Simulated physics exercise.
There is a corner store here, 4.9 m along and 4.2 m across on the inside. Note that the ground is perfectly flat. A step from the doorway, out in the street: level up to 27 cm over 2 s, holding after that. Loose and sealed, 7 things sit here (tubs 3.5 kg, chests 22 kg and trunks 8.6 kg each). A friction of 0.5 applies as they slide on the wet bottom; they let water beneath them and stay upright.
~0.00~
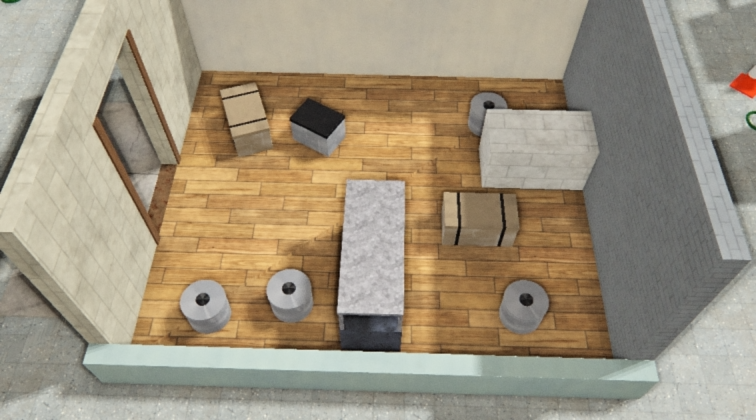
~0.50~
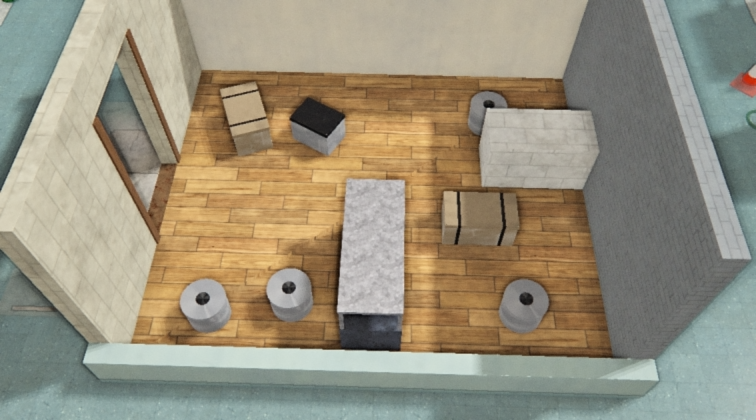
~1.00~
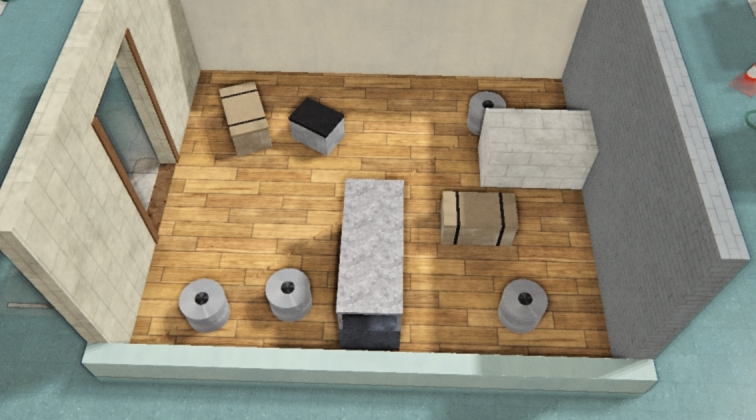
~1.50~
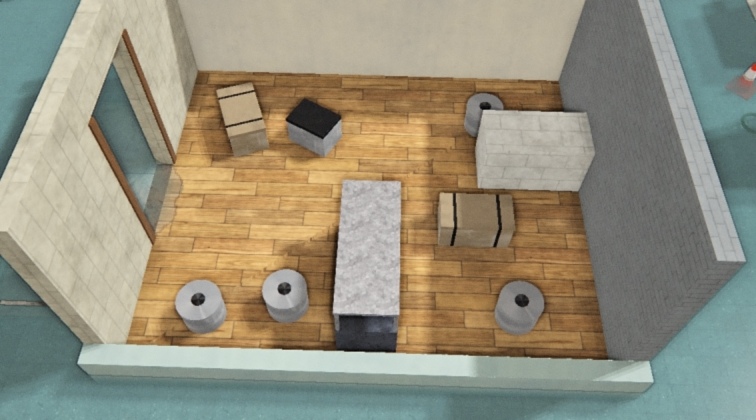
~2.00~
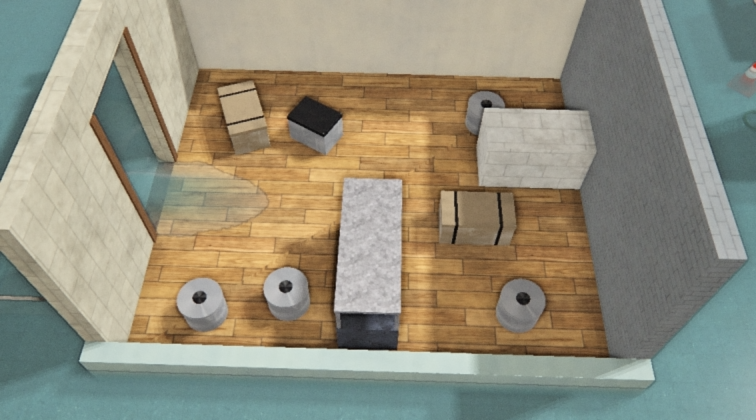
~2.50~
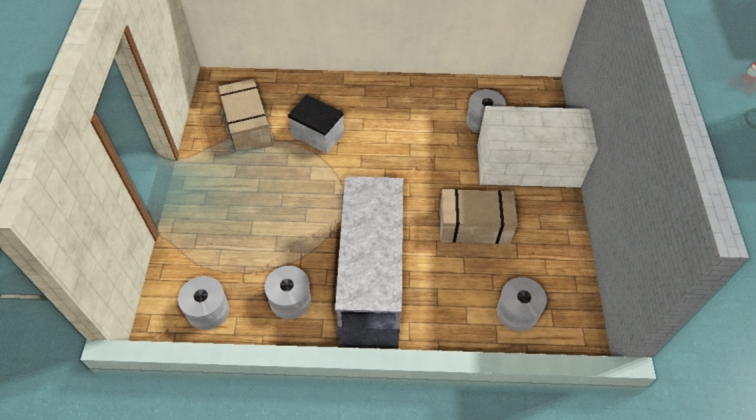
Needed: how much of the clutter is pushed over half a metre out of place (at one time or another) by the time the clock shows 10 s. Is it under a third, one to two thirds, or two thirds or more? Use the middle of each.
I'm guessing the result is most.
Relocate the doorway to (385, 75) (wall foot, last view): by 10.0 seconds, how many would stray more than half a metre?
The answer would then be 7.
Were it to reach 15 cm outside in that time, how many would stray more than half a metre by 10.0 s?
Under that setup the answer is 3.
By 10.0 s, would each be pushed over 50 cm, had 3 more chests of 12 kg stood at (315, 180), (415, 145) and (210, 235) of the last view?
Above the limit, then above the limit, then above the limit.
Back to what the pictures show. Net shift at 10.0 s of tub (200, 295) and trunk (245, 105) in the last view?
Respectively 100 and 30 cm.
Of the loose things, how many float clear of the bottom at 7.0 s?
That would be 5 of them.
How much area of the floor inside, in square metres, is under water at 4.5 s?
Roughly 13 m2.
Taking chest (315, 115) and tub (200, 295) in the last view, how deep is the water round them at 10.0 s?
Close to 10 and 11 centimetres.
After 3.5 s 0 of 7 are over 50 cm from their spots; 1 afloat.
After 4.5 s 1 of 7 are over 50 cm from their spots; 1 afloat.
After 7.0 s 5 of 7 are over 50 cm from their spots; 5 afloat.
After 10.0 s 5 of 7 are over 50 cm from their spots, and 7 have been at some point; 7 afloat.
